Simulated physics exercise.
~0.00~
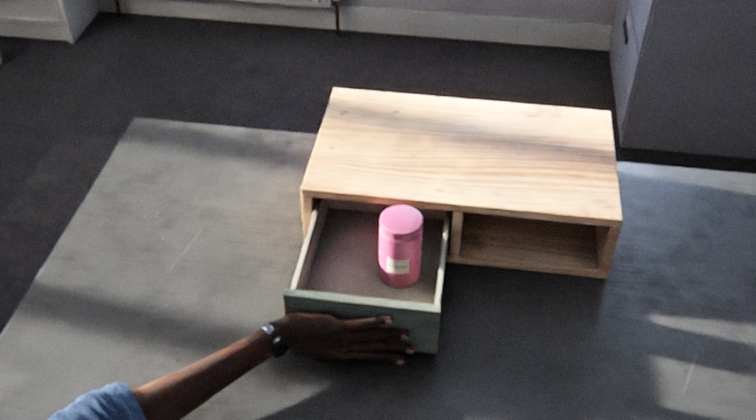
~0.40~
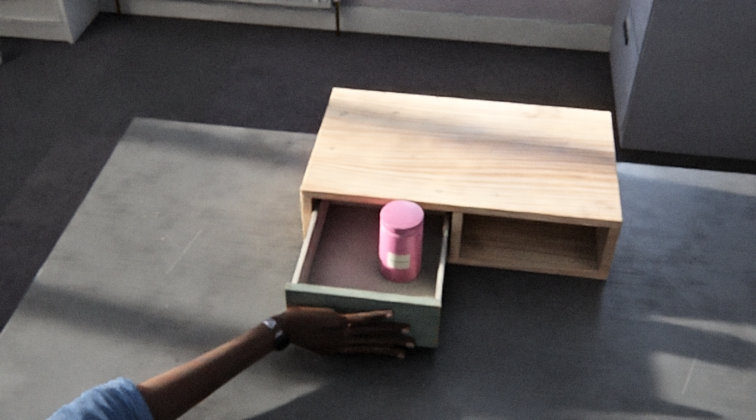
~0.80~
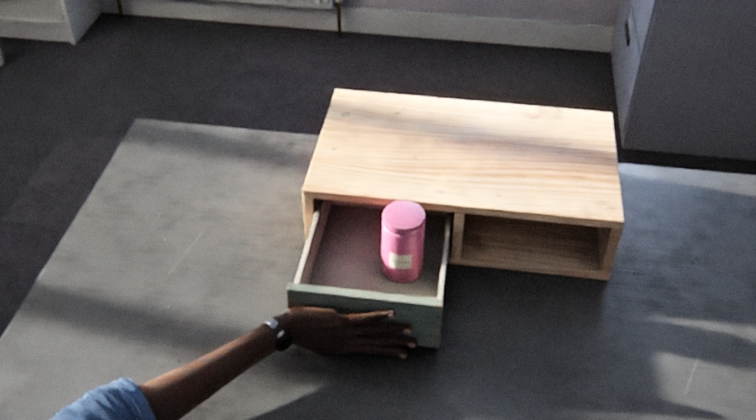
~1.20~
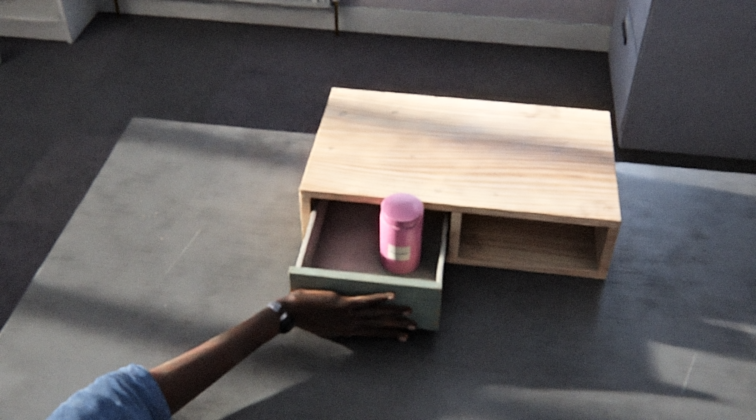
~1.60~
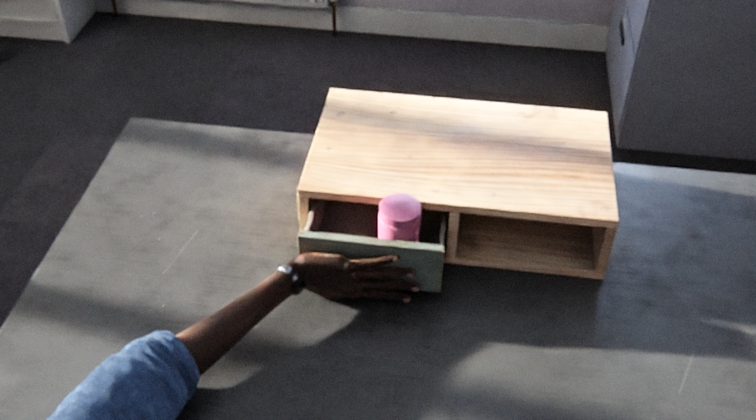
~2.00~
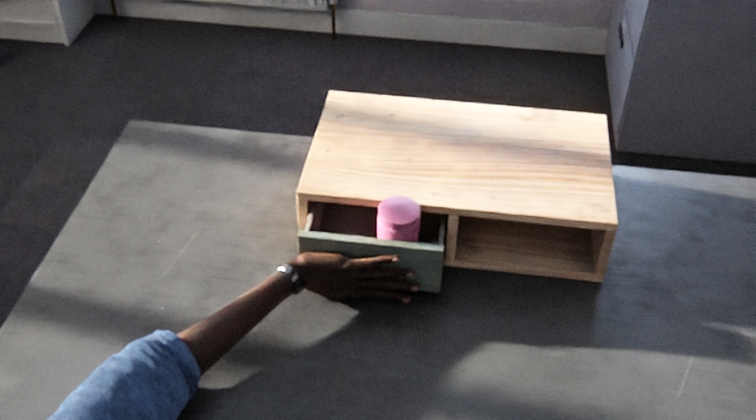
A hand pushes a drawer holding an upright pink jar inward, leaving it partly open.
